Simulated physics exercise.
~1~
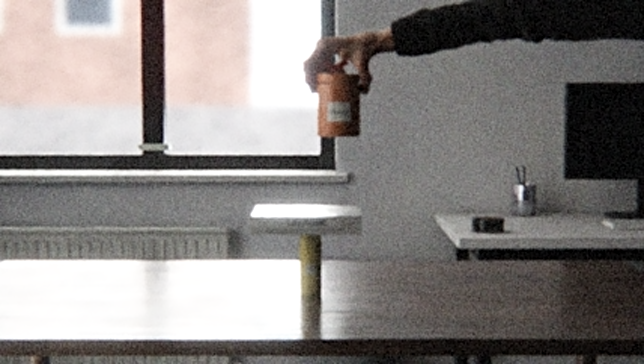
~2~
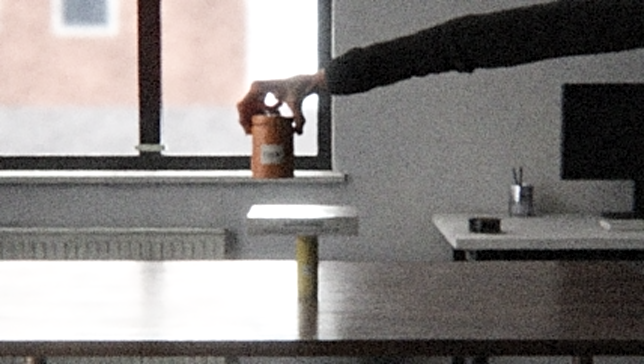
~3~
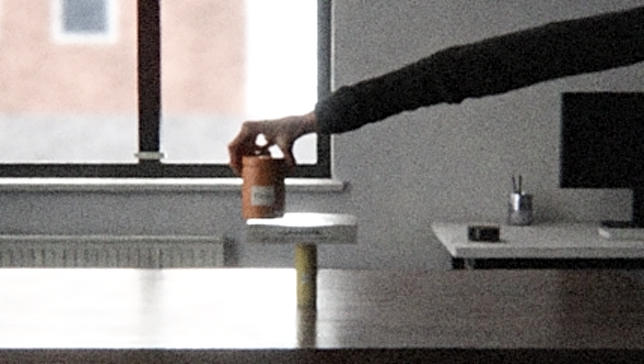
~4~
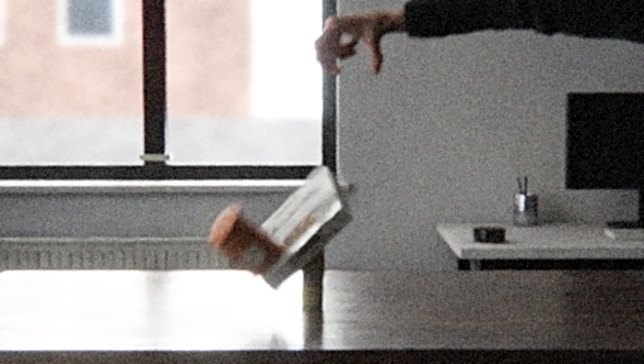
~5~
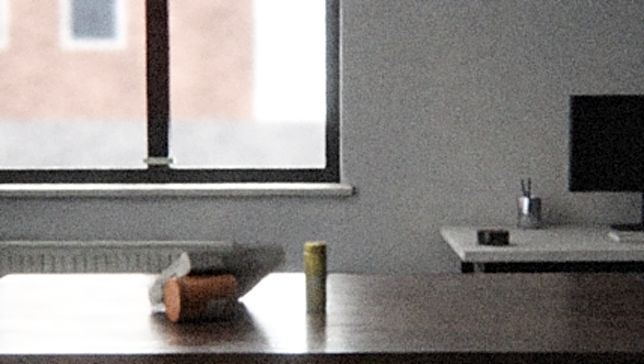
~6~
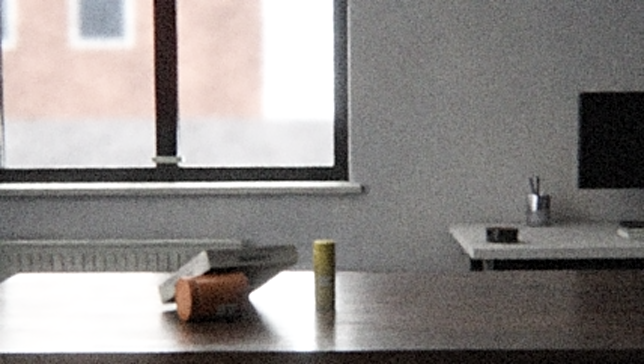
Orange jar lowered by a hand onto the left edge of a white packet, both toppling left off a standing yellow shaker.
